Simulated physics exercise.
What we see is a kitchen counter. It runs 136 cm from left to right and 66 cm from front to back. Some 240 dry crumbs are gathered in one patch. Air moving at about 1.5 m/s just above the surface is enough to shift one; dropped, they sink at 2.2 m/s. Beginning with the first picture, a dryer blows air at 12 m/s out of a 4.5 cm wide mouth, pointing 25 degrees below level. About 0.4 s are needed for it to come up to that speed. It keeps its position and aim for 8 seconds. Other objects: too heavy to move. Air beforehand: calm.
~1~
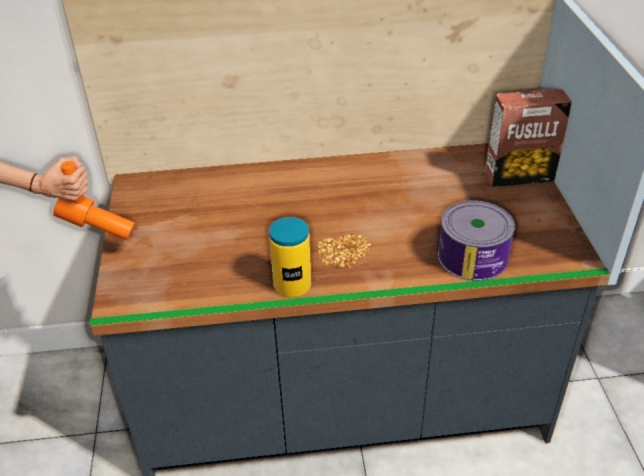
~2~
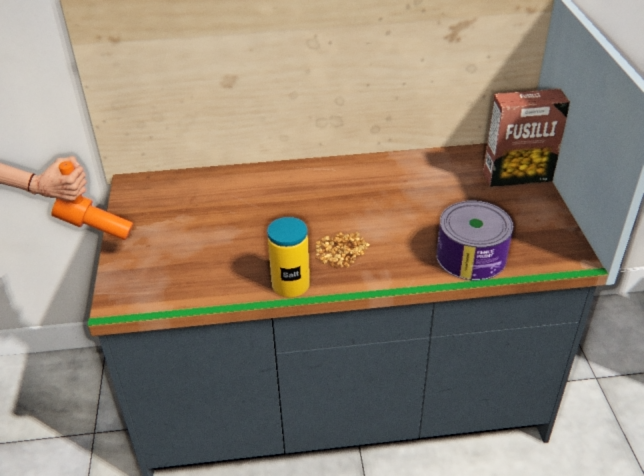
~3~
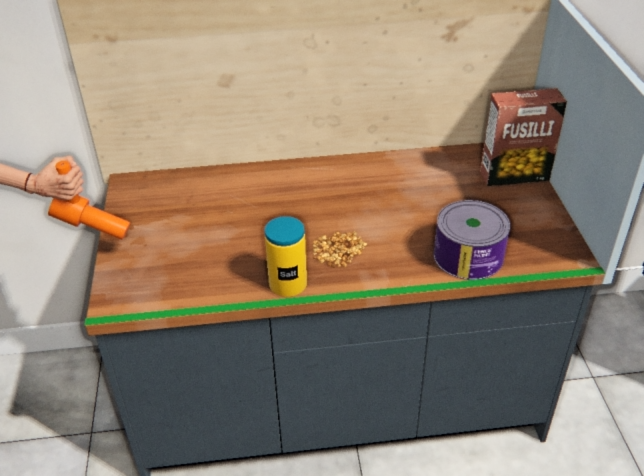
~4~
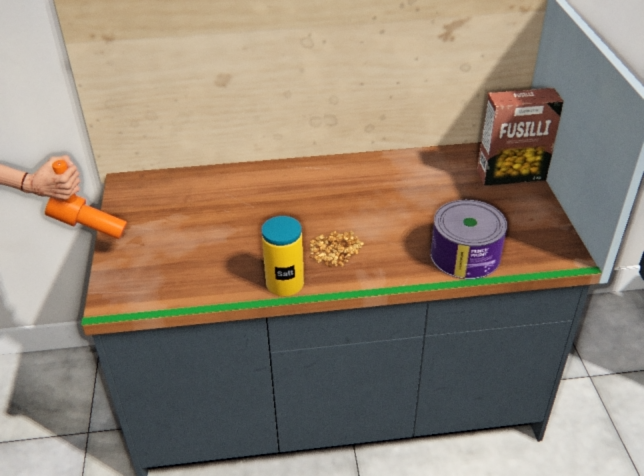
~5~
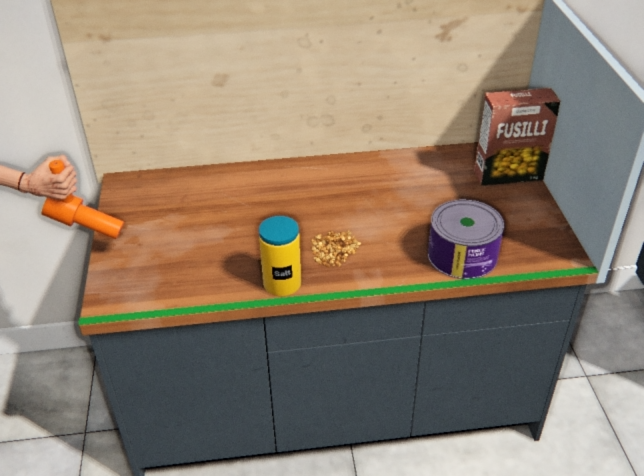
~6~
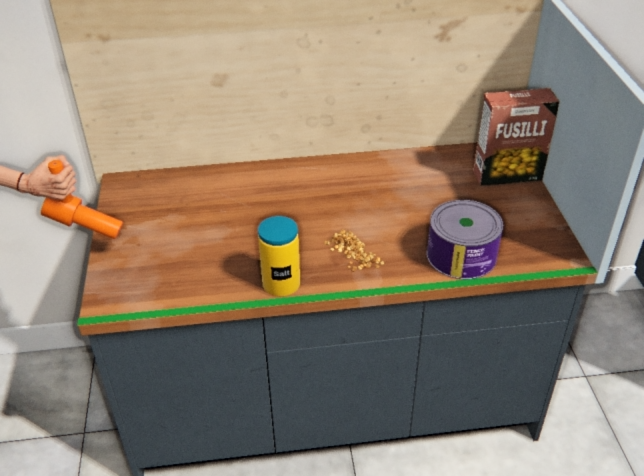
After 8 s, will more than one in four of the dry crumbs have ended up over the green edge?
Yes.
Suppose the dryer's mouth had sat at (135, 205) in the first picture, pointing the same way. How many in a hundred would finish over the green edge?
You'd be looking at something like 80 in a hundred.
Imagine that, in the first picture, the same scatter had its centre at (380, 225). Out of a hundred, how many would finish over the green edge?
About 0 %.
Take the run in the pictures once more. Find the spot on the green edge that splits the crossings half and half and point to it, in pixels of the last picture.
At roughly pixel (406, 293).
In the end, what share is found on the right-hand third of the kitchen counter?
I'd put it at about 60 percent.
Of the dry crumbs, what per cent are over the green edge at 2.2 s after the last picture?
About 40 %.
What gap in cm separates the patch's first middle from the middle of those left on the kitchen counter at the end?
Distance: Approx. 65 cm.
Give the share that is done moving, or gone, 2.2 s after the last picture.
70 %.
Then, 1.2 s after the last picture, 37 % are over the green edge; the middle of those still in play is near (548, 210); 68 % have settled or left.
Then, 2.2 s after the last picture, 38 % are over the green edge; the middle of those still in play is near (550, 210); 71 % have settled or left.
Then, 4.0 s after the last picture, 40 % are over the green edge; the middle of those still in play is near (550, 210); 75 % have settled or left.
Then, 7.6 s after the last picture, at the end, 40 % are over the green edge; the middle of those still in play is near (550, 210).
